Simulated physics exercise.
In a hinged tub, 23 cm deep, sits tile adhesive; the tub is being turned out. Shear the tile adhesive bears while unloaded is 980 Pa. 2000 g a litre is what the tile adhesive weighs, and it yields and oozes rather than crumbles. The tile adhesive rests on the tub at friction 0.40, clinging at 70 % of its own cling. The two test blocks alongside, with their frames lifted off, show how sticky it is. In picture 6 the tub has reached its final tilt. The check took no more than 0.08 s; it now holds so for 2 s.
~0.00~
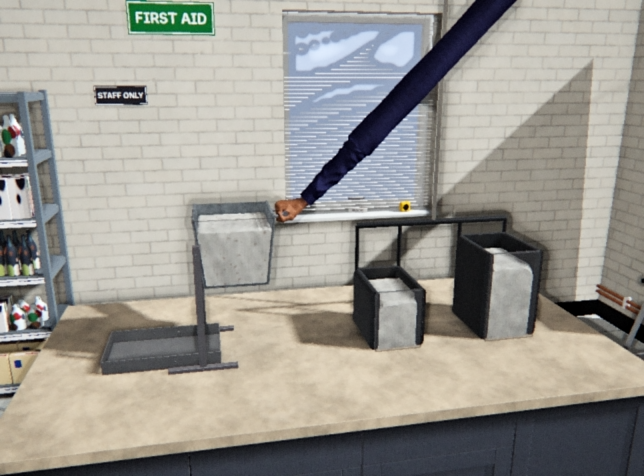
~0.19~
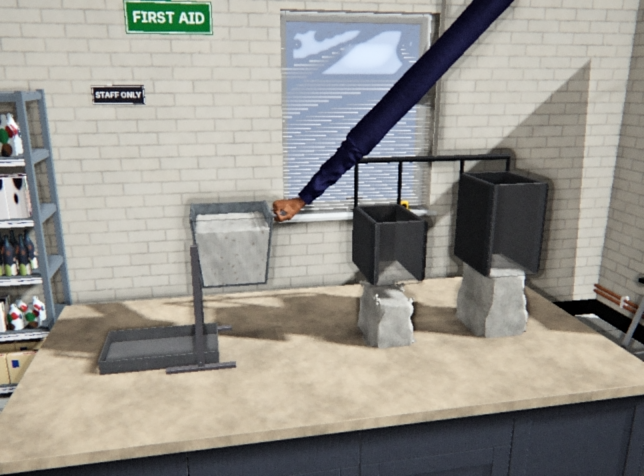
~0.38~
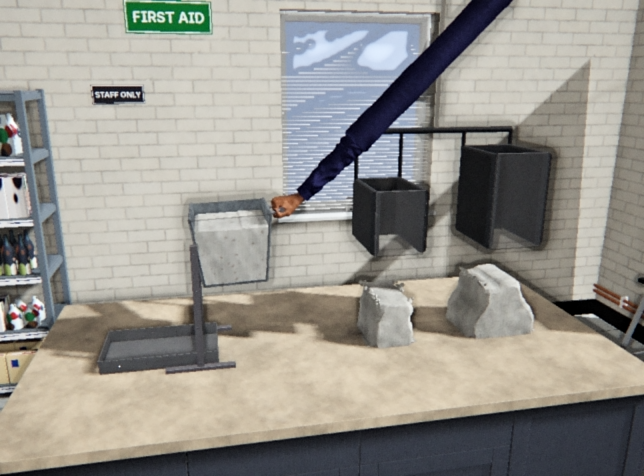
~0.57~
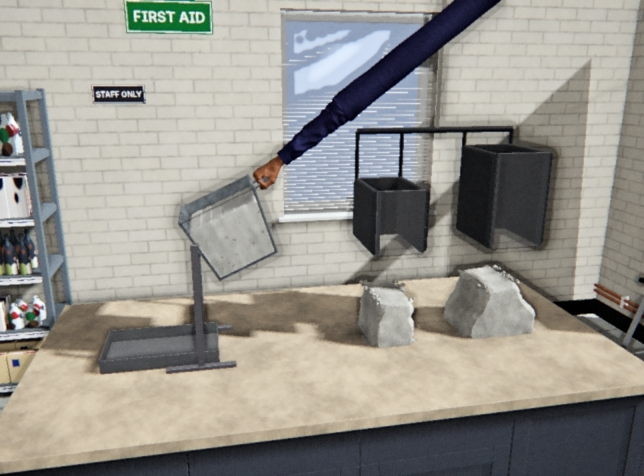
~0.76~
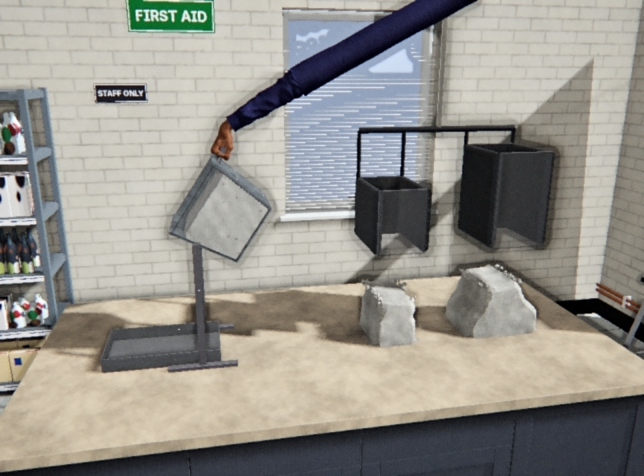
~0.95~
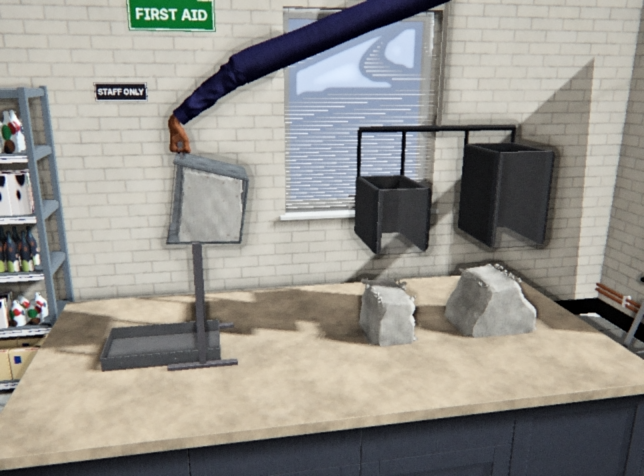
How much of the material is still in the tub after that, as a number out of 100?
About 100 out of 100.
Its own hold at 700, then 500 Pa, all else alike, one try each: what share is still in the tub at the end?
Roughly 70 % followed by roughly 60 %.
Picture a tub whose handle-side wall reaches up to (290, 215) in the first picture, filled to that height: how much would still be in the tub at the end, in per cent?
The tub would keep roughly 60 percent.
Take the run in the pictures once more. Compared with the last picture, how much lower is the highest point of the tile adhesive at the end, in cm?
4 cm or so.
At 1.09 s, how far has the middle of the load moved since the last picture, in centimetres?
Around 2 cm.
After 1.09 s, the tub is at 81 degrees and holds 100 %.
After 1.26 s, the tub is at 81 degrees and holds 100 %.
After 1.43 s, the tub is at 81 degrees and holds 100 %.
After 1.60 s, the tub is at 81 degrees and holds 100 %.
After 2.95 s, at the end, the tub is at 81 degrees and holds 100 %.
